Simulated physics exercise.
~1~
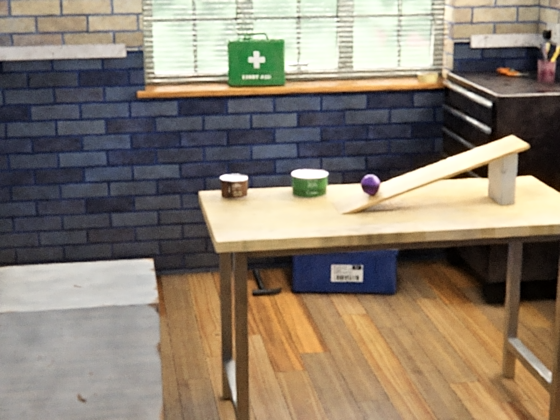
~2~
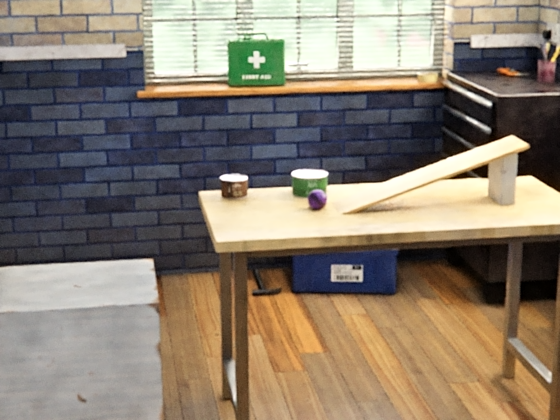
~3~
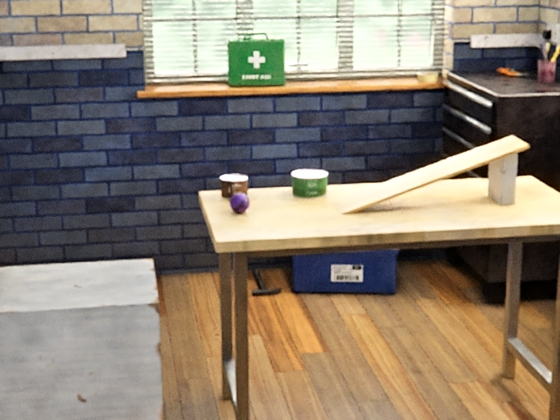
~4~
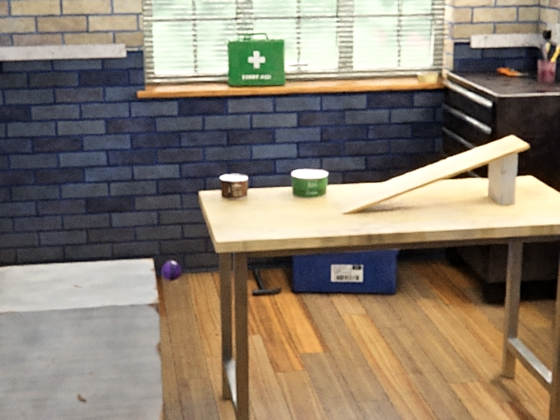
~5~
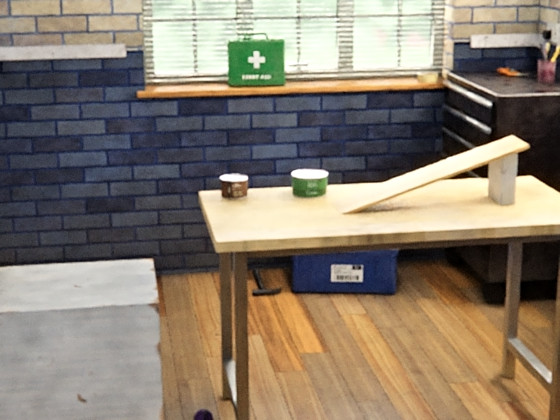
In a room with a blue brick wall and a wooden floor, a table holds a sloping board, a green tub and a brown tub, with a lower grey surface standing to the left across a gap. A purple ball at the foot of the board rolls left along the tabletop. It passes in front of the green tub, then in front of the brown one, without shifting either. The ball leaves the table's left edge and drops beside the lower surface, failing to land on top. It ends low in the gap near the floor, while both tubs remain in place.
